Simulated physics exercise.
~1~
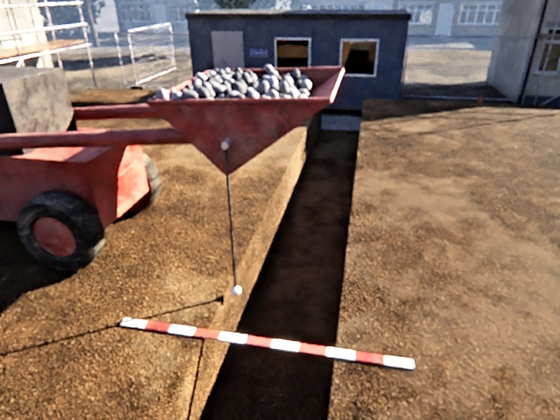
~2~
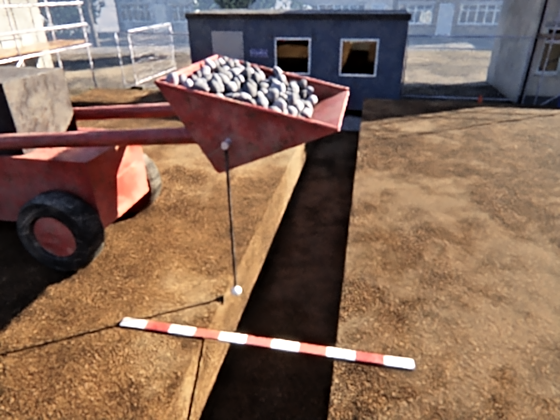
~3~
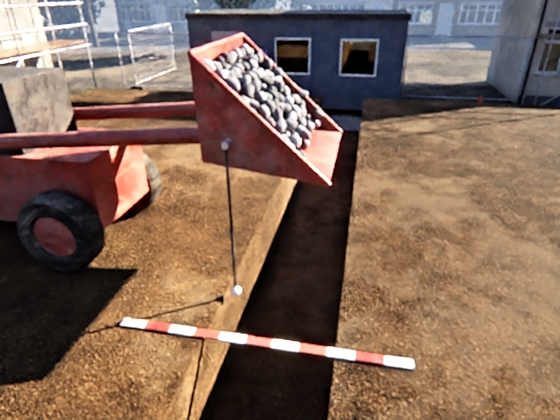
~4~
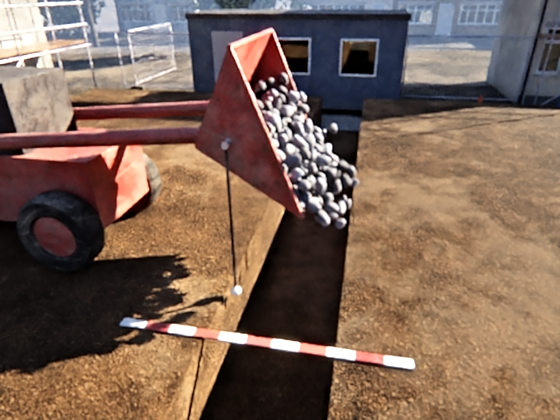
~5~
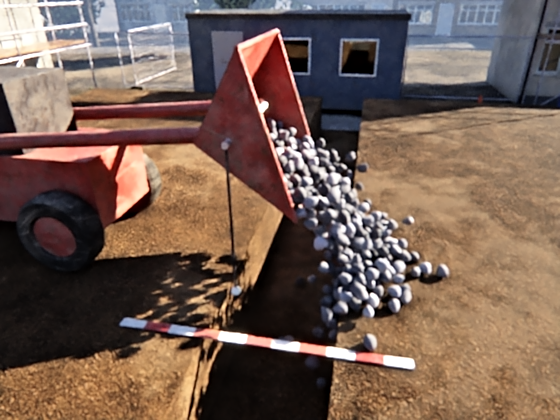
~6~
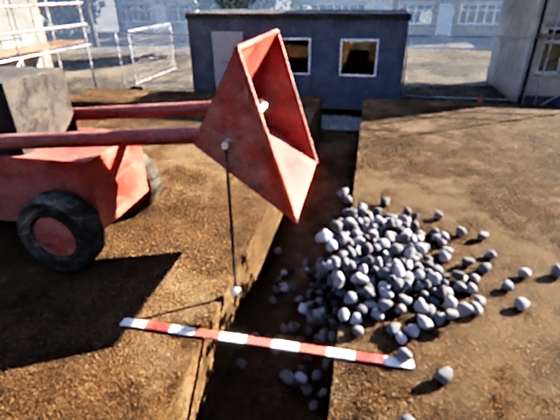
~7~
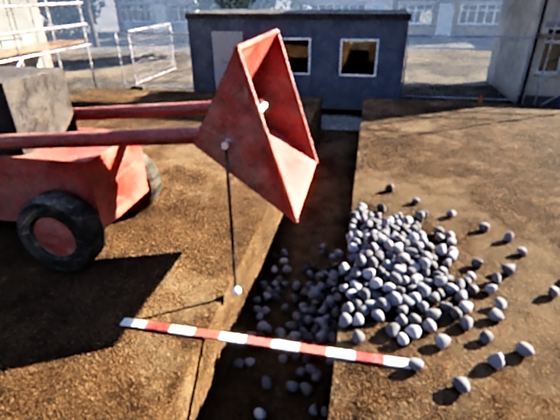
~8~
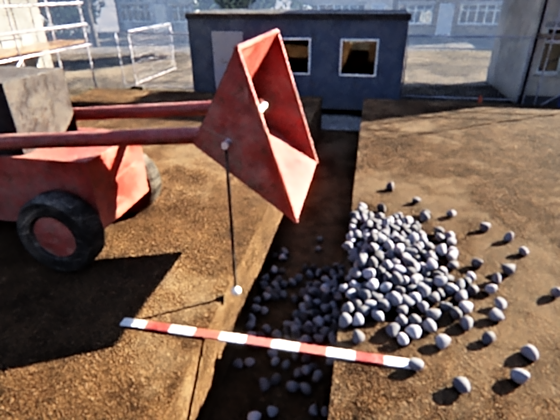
On a dirt building site, a red loader tipped its bucket of rounded grey stones to the right over a trench, and they poured out, some dropping into the trench but most piling up on the far side, leaving the bucket empty.
